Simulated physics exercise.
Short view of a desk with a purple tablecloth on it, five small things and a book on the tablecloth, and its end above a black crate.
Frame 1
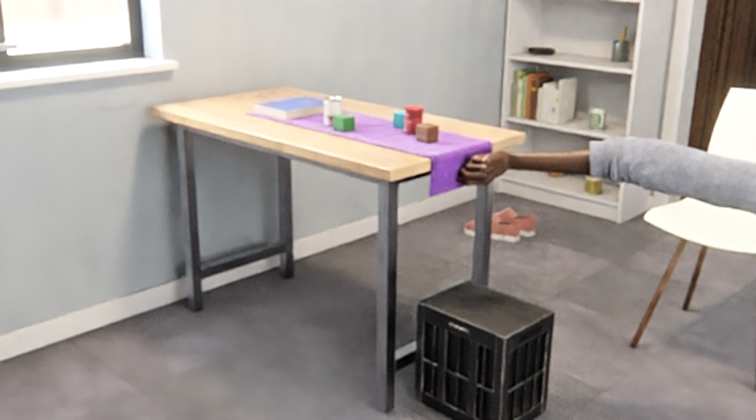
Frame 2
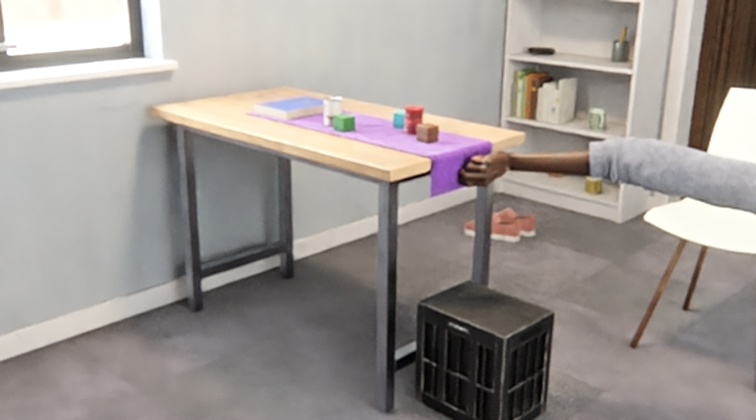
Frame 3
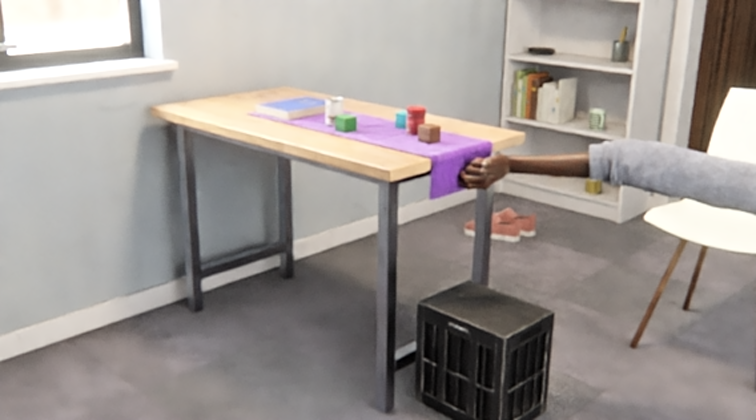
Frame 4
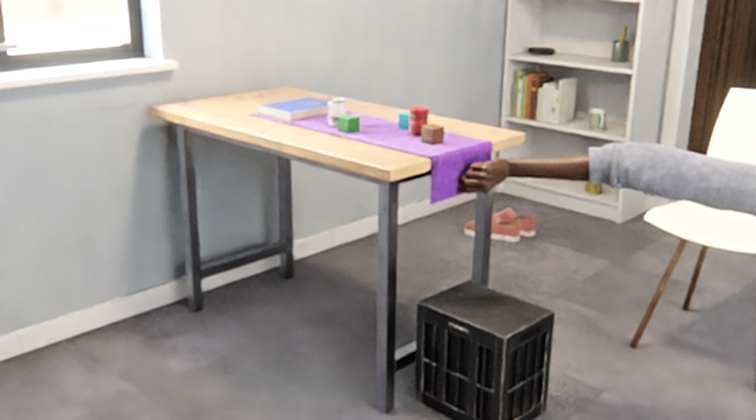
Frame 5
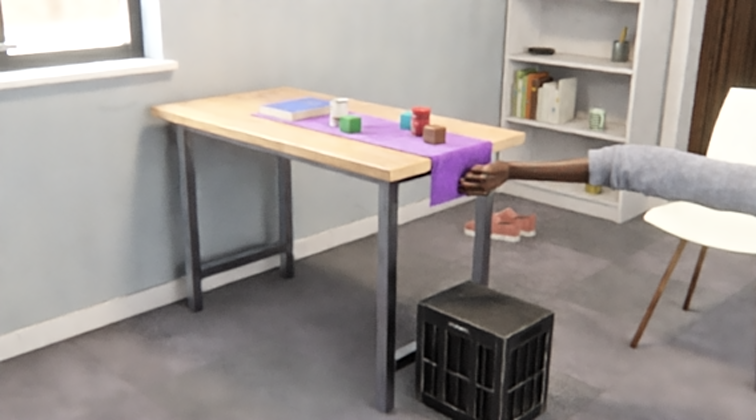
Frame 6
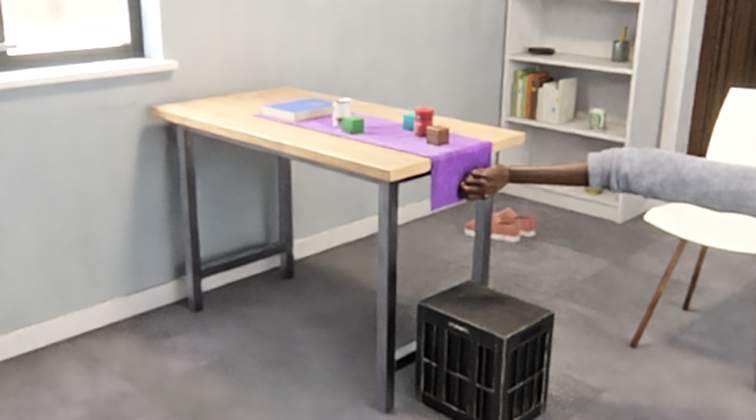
A hand slowly pulls a purple cloth over the desk's edge, shifting the objects on it slightly right.
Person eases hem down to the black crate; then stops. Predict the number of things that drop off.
The number is three.
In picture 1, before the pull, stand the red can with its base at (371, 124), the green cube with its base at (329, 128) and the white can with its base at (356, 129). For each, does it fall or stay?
Note: Red can kept on top; green cube kept on top; white can kept on top.
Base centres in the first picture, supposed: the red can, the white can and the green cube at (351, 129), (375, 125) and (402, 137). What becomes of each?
I'd say the red can hangs on, the white can hangs on, and the green cube takes a fall.
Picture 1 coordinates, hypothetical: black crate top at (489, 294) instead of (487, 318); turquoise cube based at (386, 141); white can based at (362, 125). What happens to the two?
Result: Turquoise cube gone, white can still there.
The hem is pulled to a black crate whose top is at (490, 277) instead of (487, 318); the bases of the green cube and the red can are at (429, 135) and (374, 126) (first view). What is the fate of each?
Green cube: Off. Red can: Still up.
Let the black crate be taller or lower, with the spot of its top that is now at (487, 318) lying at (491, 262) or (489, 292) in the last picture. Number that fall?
If so, 1 and 2.
Early on, hem near (461, 248); brown cube gone.
Midway, hem on the crate; brown cube, red can and turquoise cube gone.
Finally, hem on the crate; brown cube, red can and turquoise cube gone. The answer is three.
